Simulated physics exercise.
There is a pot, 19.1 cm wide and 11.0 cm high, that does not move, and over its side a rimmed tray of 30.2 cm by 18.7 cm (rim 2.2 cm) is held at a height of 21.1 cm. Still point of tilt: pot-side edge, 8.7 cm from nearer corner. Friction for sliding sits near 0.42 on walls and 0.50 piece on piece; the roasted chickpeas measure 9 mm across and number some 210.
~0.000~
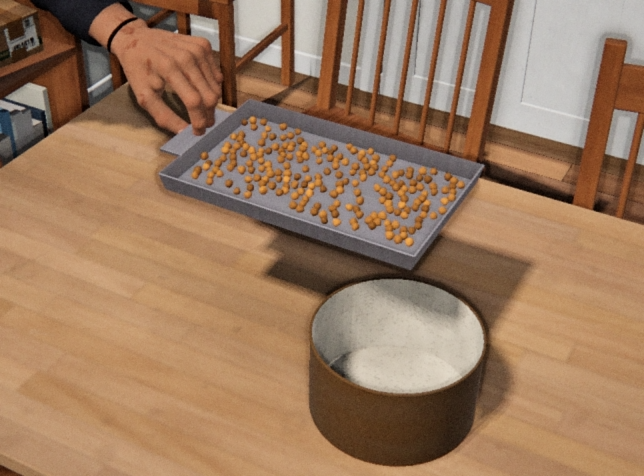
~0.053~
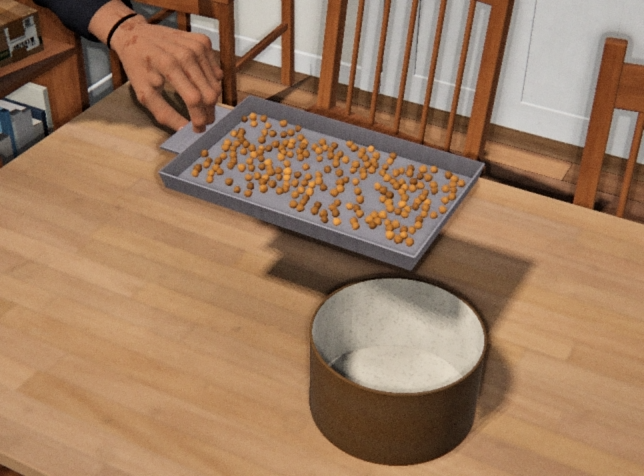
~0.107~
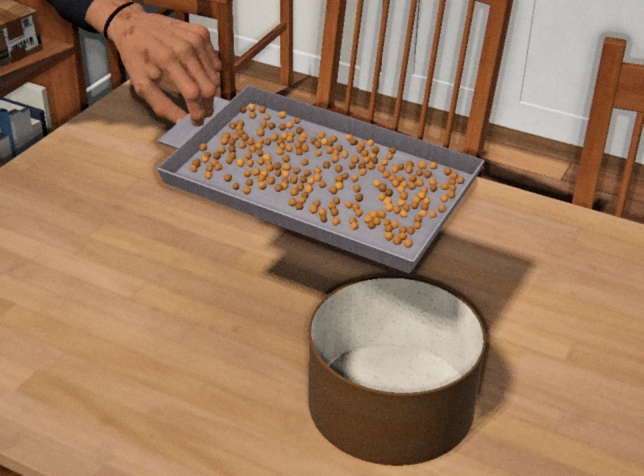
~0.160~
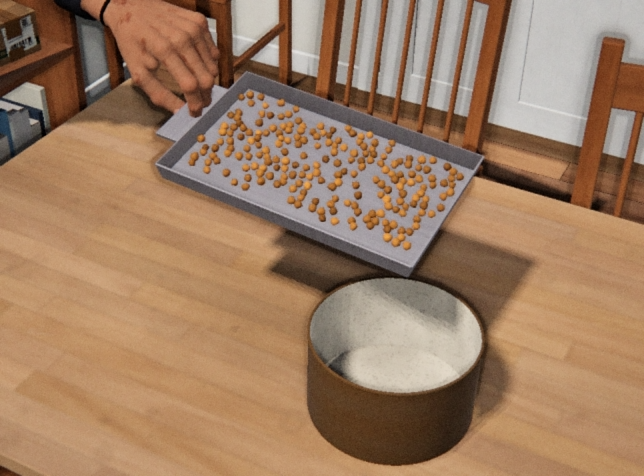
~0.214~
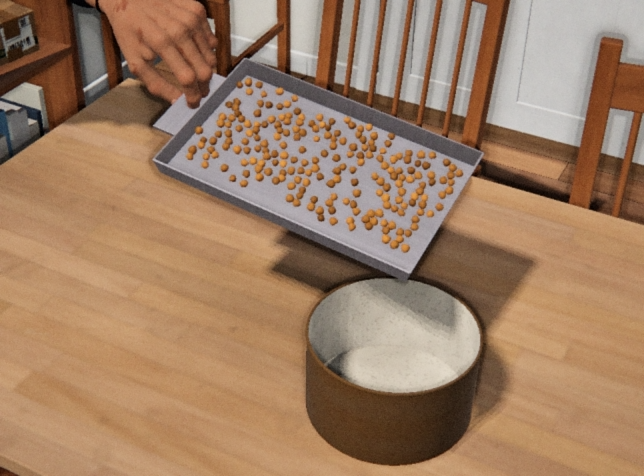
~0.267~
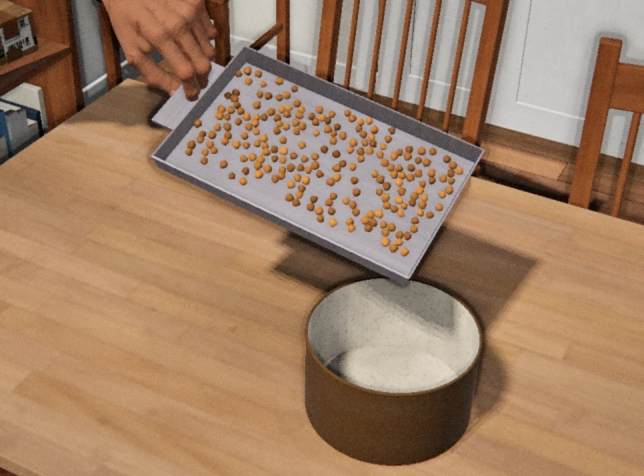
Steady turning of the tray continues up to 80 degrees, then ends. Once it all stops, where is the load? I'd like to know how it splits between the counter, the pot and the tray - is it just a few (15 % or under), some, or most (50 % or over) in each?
Counter: Just a few; pot: Some; left on the tray: Most.
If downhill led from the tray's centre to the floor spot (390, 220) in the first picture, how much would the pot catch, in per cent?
The share would be about 25 percent.
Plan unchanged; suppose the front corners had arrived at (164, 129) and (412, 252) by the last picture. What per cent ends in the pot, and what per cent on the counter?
That works out as pot 0 and counter 5.
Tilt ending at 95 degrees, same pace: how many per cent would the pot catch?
Around 95 per cent, then.
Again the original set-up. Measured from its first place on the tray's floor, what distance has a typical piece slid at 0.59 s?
Some 8 cm.
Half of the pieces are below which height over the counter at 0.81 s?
Around 22 cm up.
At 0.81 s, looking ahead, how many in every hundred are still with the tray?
Roughly 95 percent of the load, I'd say.
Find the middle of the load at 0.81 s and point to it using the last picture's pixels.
Approximately (355, 237) in the last picture.
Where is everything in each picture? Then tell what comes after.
Tray tilt 0 degrees, front corners at (164, 172) and (412, 253); middle of the pieces at (319, 177); pot at (398, 332), in the first frame.
Tray tilt 1 degrees, front corners at (165, 171) and (412, 253); middle of the pieces at (319, 175), in the second frame.
Tray tilt 4 degrees, front corners at (163, 167) and (411, 257), lowest corner right front; middle of the pieces at (318, 171), in the third frame.
Tray tilt 9 degrees, front corners at (161, 163) and (409, 262), lowest corner right front; middle of the pieces at (317, 166), in the fourth frame.
Tray tilt 14 degrees, front corners at (159, 158) and (408, 268), lowest corner right front; middle of the pieces at (316, 161), in the fifth frame.
Tray tilt 19 degrees, front corners at (158, 155) and (407, 273), lowest corner right front; middle of the pieces at (316, 157); pot at (393, 331). The tray's pace is about 90 degrees a second, in the sixth frame.
After 0.59 s, tilt 49 degrees; the tray holds 100 %, the pot 0 %.
After 0.81 s, tilt 69 degrees; the tray holds 95 %, the pot 0 %.
Then, at 1.14 s, tilt 80 degrees; the tray holds 80 %, the pot 15 %.
At rest (2.6 s), counter 5 %, pot 25 %, tray 75 %.
